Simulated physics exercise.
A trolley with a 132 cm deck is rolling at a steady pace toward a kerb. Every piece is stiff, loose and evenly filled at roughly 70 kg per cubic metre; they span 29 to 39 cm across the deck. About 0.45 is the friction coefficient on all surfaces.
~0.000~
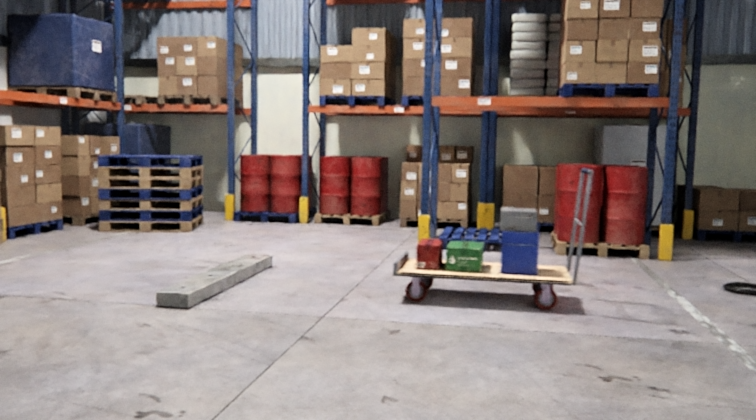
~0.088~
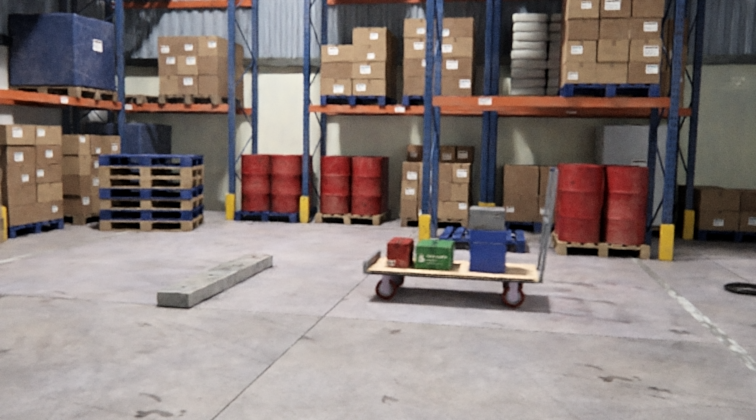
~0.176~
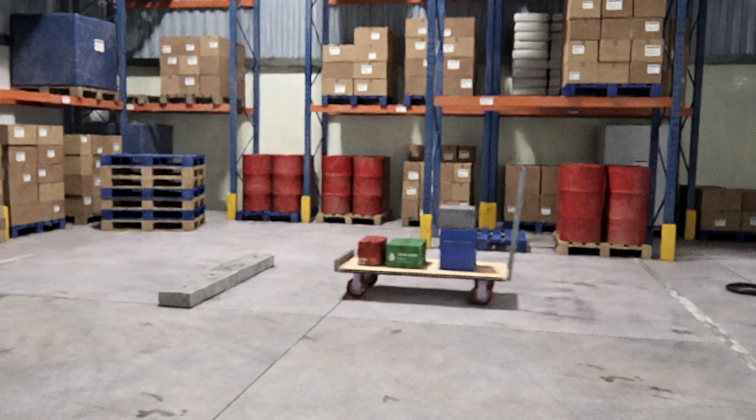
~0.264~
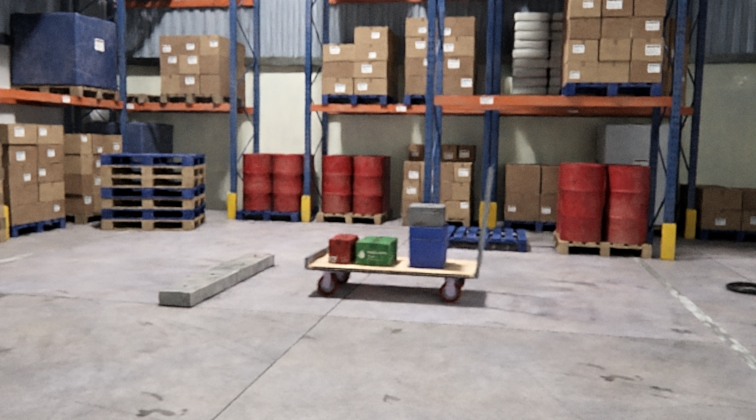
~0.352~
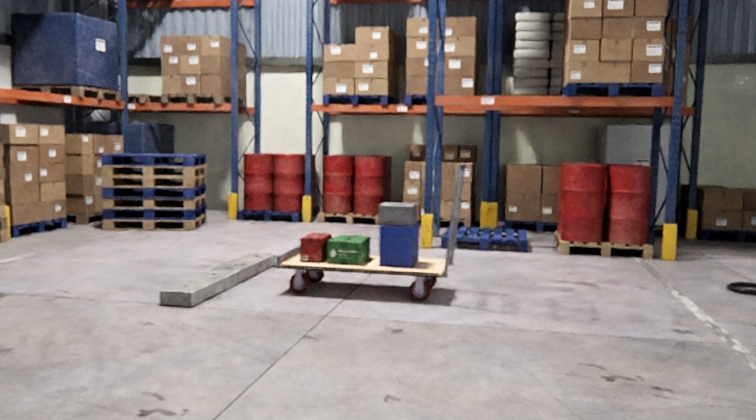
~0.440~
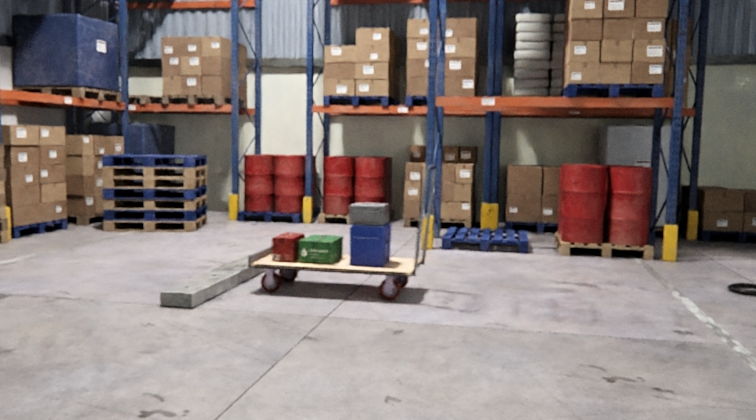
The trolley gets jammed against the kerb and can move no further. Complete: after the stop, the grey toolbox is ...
... off the deck.
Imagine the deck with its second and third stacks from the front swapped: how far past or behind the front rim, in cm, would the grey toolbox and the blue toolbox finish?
You'd get grey sitting 120 cm beyond the rim and blue sitting 40 cm back from it.
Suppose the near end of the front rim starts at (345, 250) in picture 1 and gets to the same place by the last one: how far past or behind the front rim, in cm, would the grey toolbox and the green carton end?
In that run, grey settles 60 cm back from the front rim and green 40 cm back from it.
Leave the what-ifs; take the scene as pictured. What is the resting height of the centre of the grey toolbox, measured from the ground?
Its centre sits around 10 cm up.
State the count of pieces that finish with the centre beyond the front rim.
Looks like the number is 1.
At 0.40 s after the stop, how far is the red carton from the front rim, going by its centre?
Roughly 10 cm behind it.
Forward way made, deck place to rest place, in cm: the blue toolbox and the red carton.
Blue 30 cm forward, red 15 cm forward.
After 0.54 s the deck stops.
After 0.69 s the grey toolbox is 56 cm behind the rim, tilted 5°, near (293, 210) in the last picture's view.
After 0.94 s the grey toolbox is 6 cm behind the rim, tilted 0°, near (237, 223) in the last picture's view.
After 1.34 s the grey toolbox is 42 cm past the rim, tilted 110°, near (186, 263) in the last picture's view.
When all is still (1.6 s), past the rim, grey toolbox; behind it, blue toolbox, red carton and green carton.
